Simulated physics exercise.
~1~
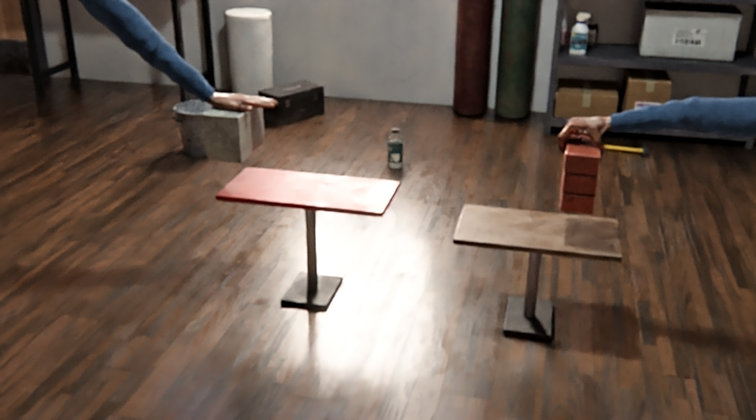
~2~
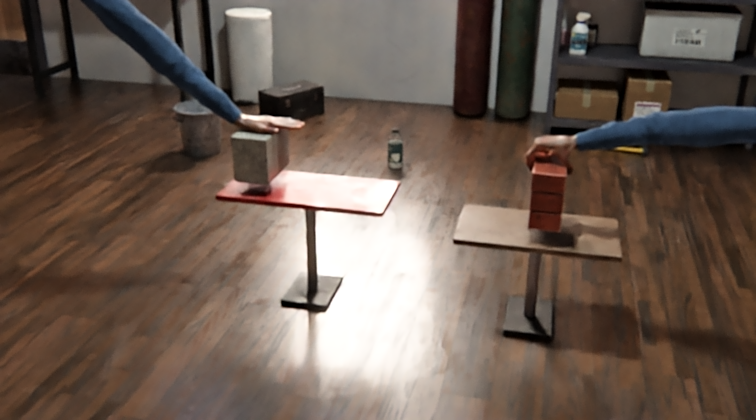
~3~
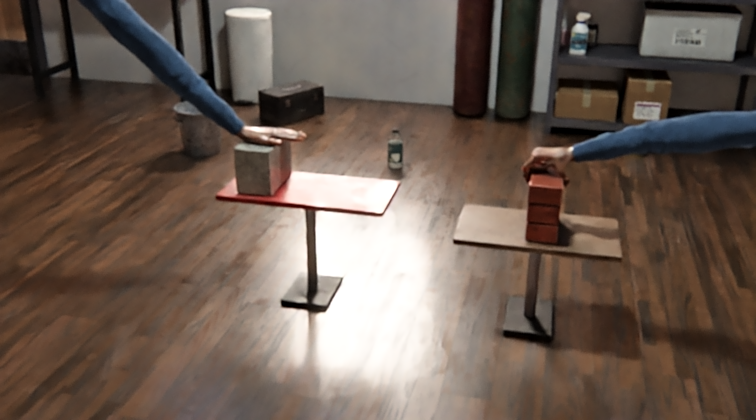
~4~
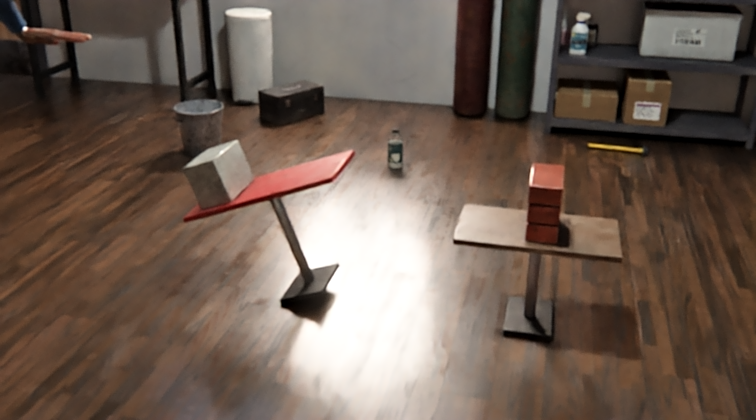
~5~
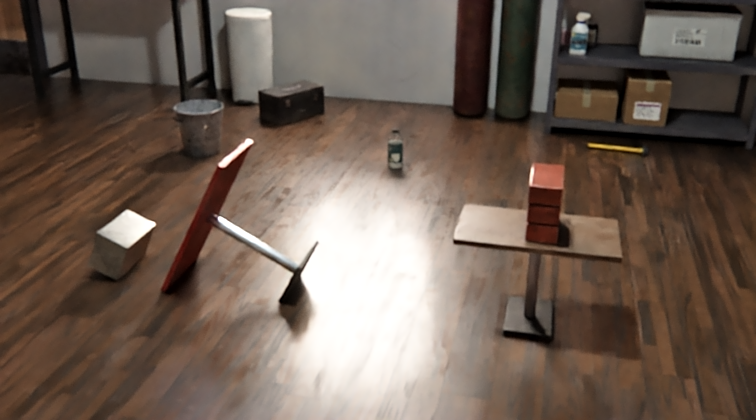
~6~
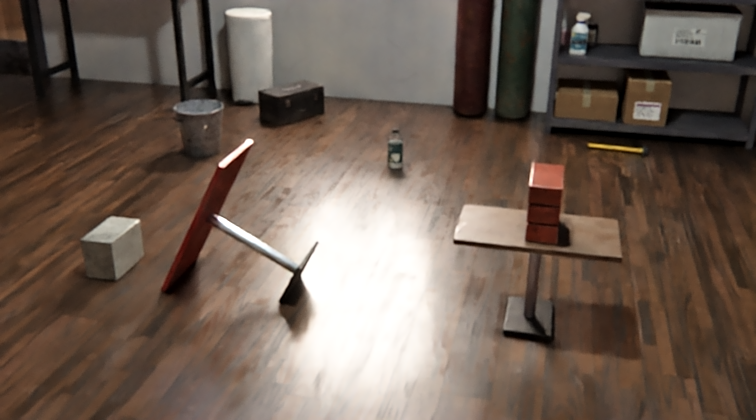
In a workshop with a dark wooden floor, seen from slightly above by a still camera, a red side table stands at left and a brown wooden stand at right. Two blue-sleeved arms reach in from opposite sides, one bringing a pale grey block, the other a stack of red bricks. The hands lower the block onto the red table's left end and the bricks onto the middle of the brown stand, then let go. The red table tips left, and the block slides off and tumbles to the floor. The table ends toppled on its edge, while the brown stand stays level beneath its bricks.
